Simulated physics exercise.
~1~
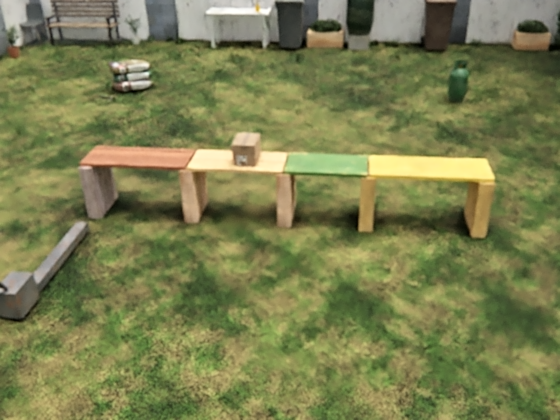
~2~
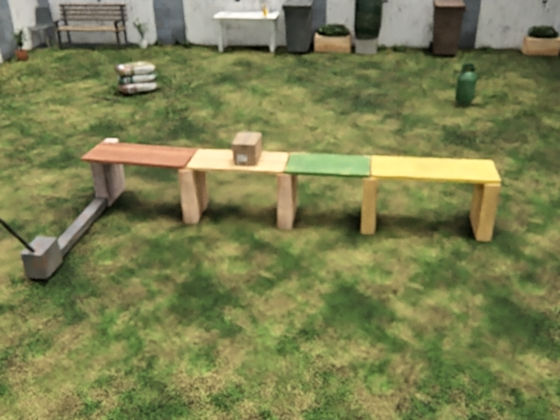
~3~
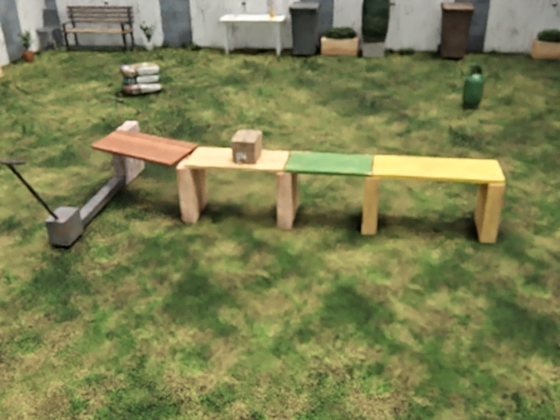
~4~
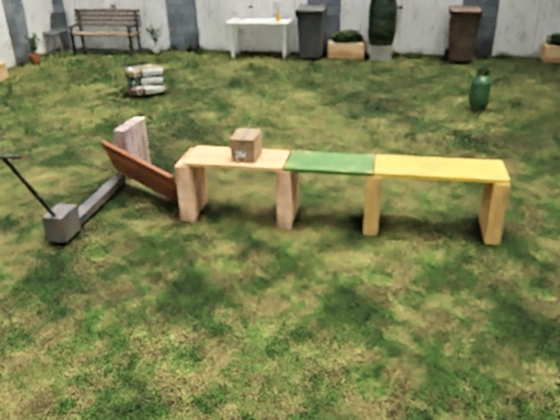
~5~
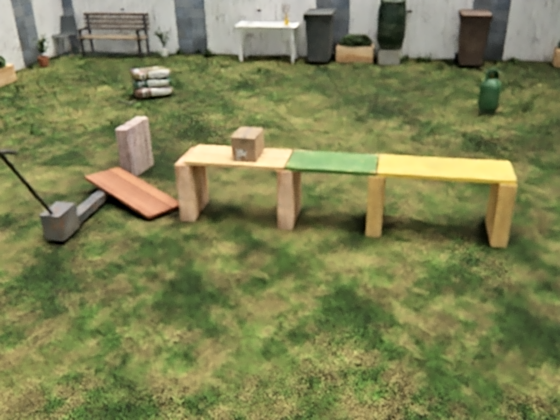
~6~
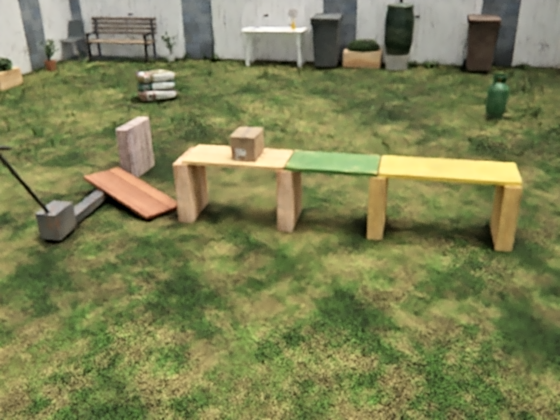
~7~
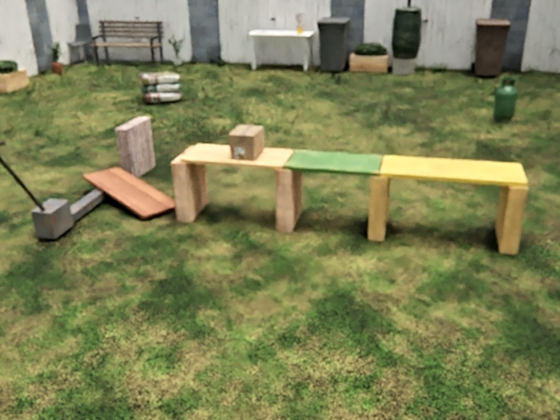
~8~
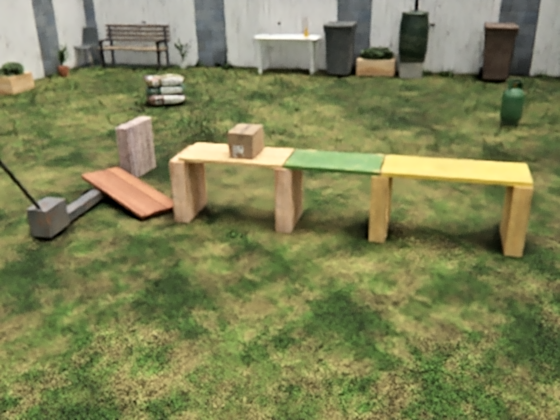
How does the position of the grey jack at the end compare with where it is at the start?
At the start the jack is low at the left edge, nearer the viewer and in front of the row. By the end it sits farther back and slightly to the right, beside the fallen reddish-brown board.
In this clip, a narrow grey jack pushes the leftmost upright of a low row of boards on a lawn backward, and the reddish-brown board tips and drops to the grass. The shifted upright stays standing, while the tan, green and yellow boards and the small box remain in place.
